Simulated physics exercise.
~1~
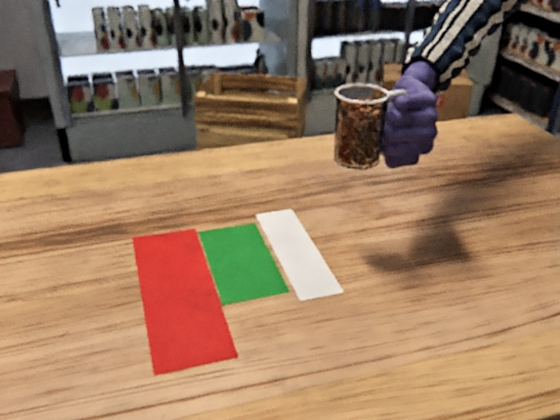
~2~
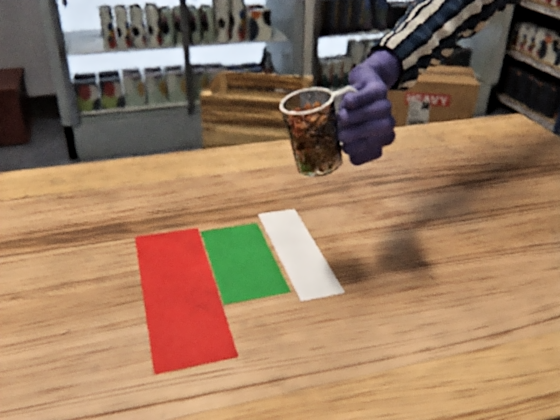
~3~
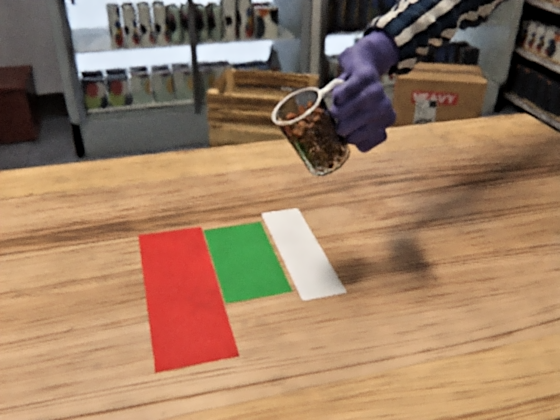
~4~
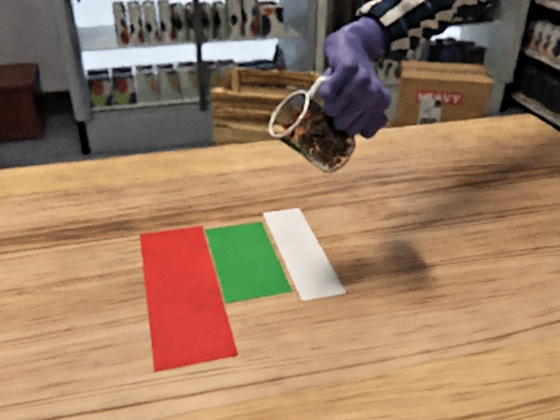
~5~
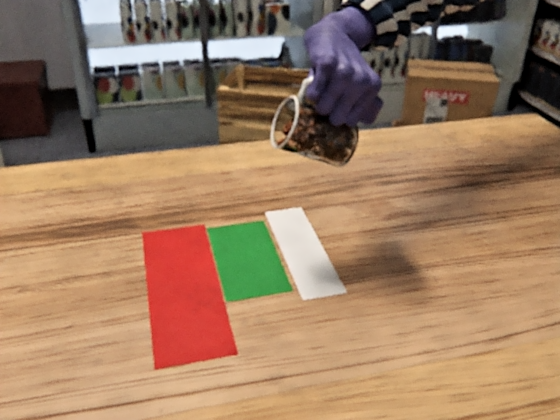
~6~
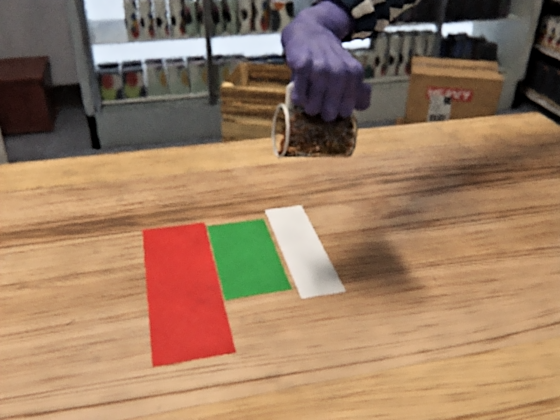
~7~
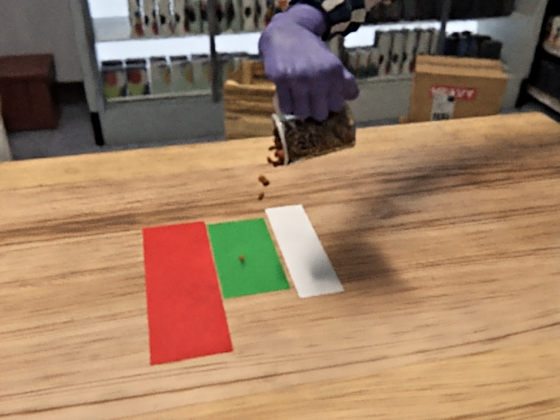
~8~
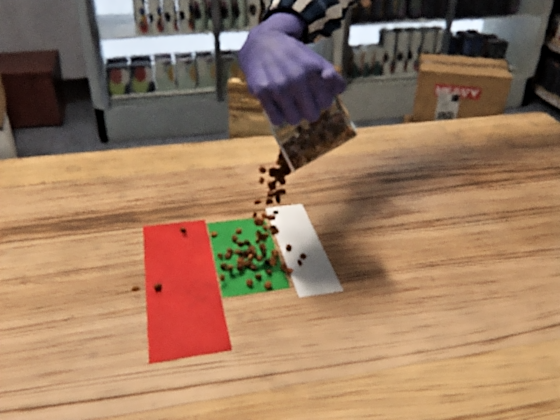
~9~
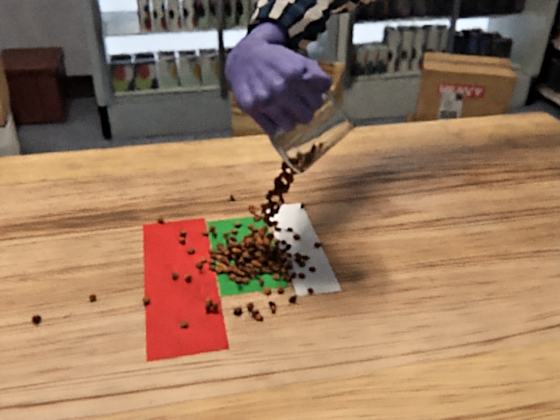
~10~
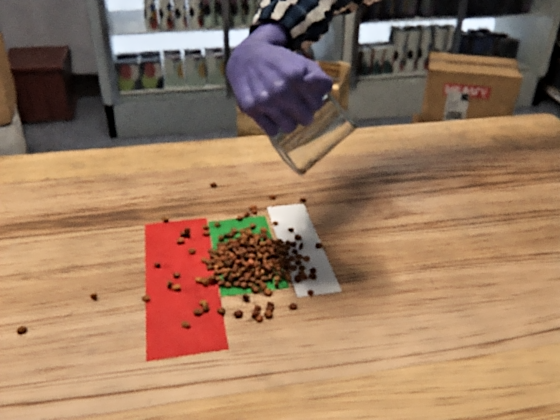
A purple-gloved hand carried a clear cup of brown kibble leftward over a wooden table and tipped it until it emptied, leaving most pieces heaped on the green mat, with some scattered across the red and white mats and bare wood.
